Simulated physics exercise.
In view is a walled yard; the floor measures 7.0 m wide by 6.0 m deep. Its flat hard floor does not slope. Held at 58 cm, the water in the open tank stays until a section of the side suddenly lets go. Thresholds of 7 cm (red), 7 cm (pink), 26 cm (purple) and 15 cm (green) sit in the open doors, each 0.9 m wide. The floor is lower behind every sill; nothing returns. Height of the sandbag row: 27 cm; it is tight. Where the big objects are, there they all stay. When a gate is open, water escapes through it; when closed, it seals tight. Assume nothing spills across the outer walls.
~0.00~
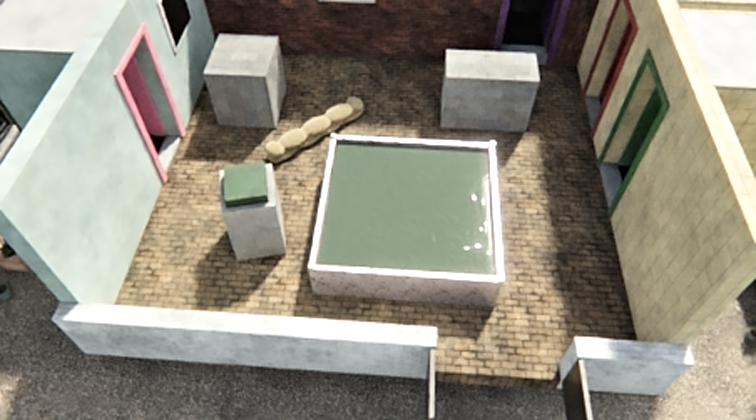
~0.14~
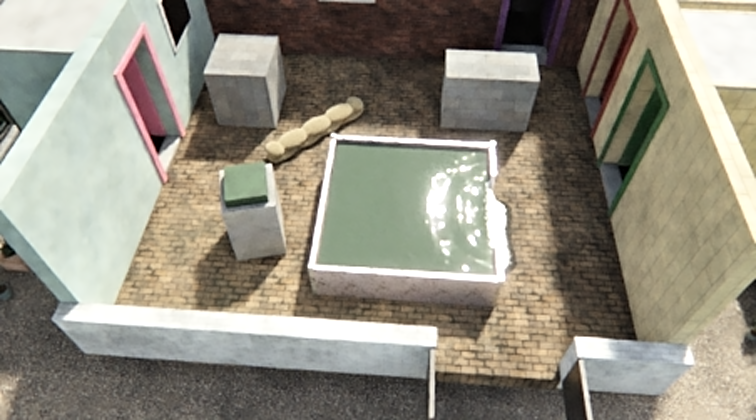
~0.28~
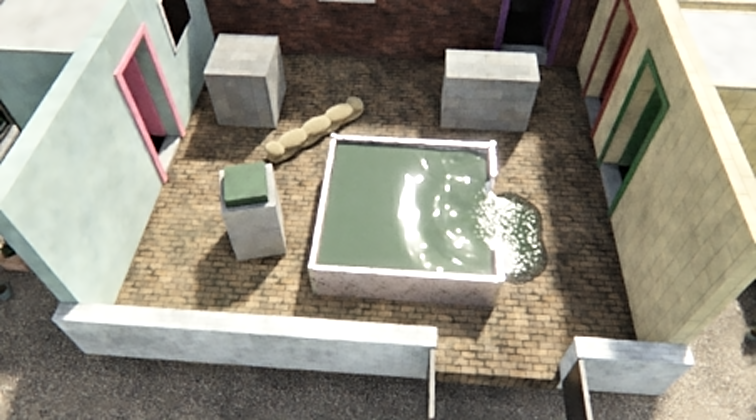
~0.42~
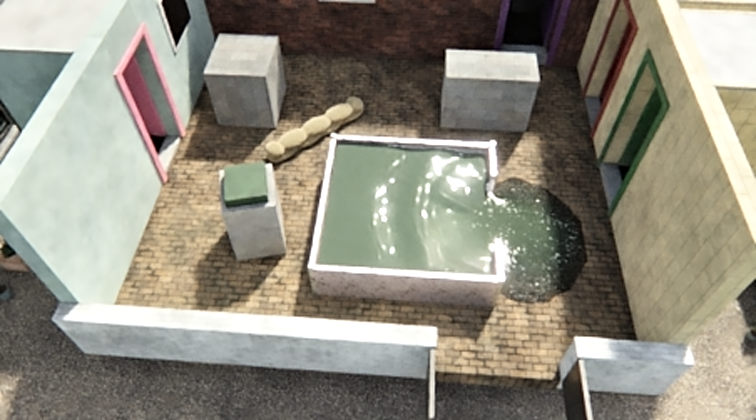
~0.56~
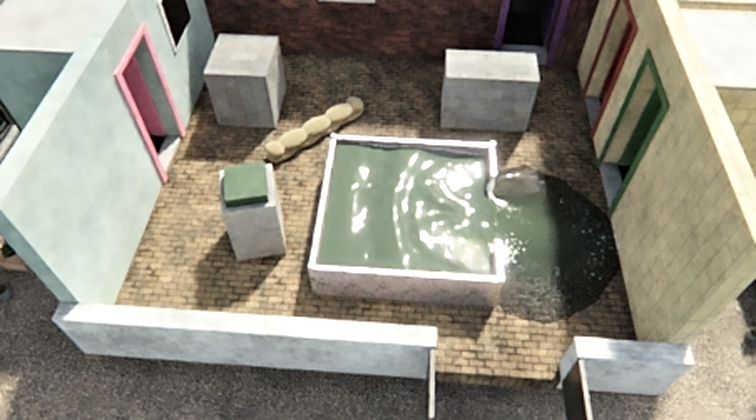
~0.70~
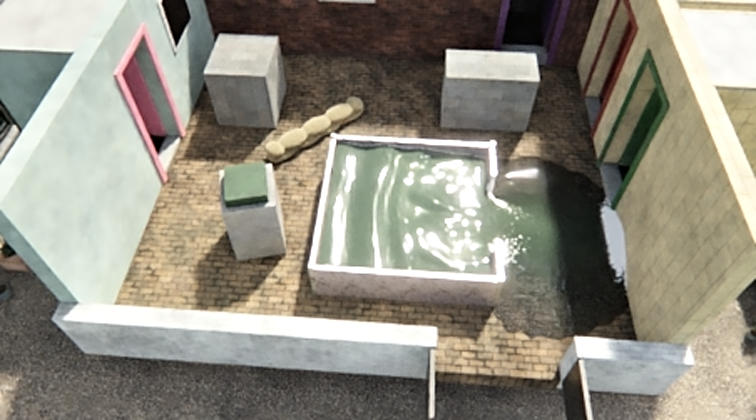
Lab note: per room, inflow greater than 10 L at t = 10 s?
My prediction: The red door lets in more than the cap; the pink door lets in less than the cap; the purple door lets in less than the cap; the green door lets in more than the cap.
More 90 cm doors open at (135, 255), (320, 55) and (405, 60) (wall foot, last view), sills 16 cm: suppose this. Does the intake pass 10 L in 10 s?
In that order: Under, below, under.
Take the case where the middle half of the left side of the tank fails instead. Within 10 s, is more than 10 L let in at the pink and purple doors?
Then: Pink over, purple under.
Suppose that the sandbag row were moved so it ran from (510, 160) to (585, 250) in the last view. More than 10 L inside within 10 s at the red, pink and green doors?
So then red is inside it, pink is inside it and green is inside it.
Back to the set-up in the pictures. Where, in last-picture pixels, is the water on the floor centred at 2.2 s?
At about (470, 231).
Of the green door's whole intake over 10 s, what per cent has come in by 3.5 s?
85 per cent, roughly.
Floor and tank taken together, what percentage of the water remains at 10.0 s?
Roughly 86 percent.
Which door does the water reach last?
I'd say the pink one.
After 1.4 s water covers 15 % of the floor and is deepest (38 cm) near (611, 249); red door not reached, pink door not reached, purple door not reached, green door 26 cm at the sill, 8 L in.
After 2.2 s water covers 25 % of the floor and is deepest (40 cm) near (636, 367); red door 8 cm at the sill, 0 L in, pink door not reached, purple door not reached, green door 27 cm at the sill, 44 L in.
After 3.5 s water covers 40 % of the floor and is deepest (28 cm) near (636, 367); red door 8 cm at the sill, 1 L in, pink door not reached, purple door 22 cm at the sill, 0 L in, green door 20 cm at the sill, 87 L in.
After 6.0 s water covers 75 % of the floor and is deepest (20 cm) near (636, 367); red door 10 cm at the sill, 8 L in, pink door not reached, purple door 15 cm at the sill, 0 L in, green door 15 cm at the sill, 104 L in.
After 10.0 s water covers 95 % of the floor and is deepest (12 cm) near (267, 72); red door 9 cm at the sill, 39 L in, pink door 9 cm at the sill, 1 L in, purple door 11 cm at the sill, 0 L in, green door 9 cm at the sill, 105 L in.
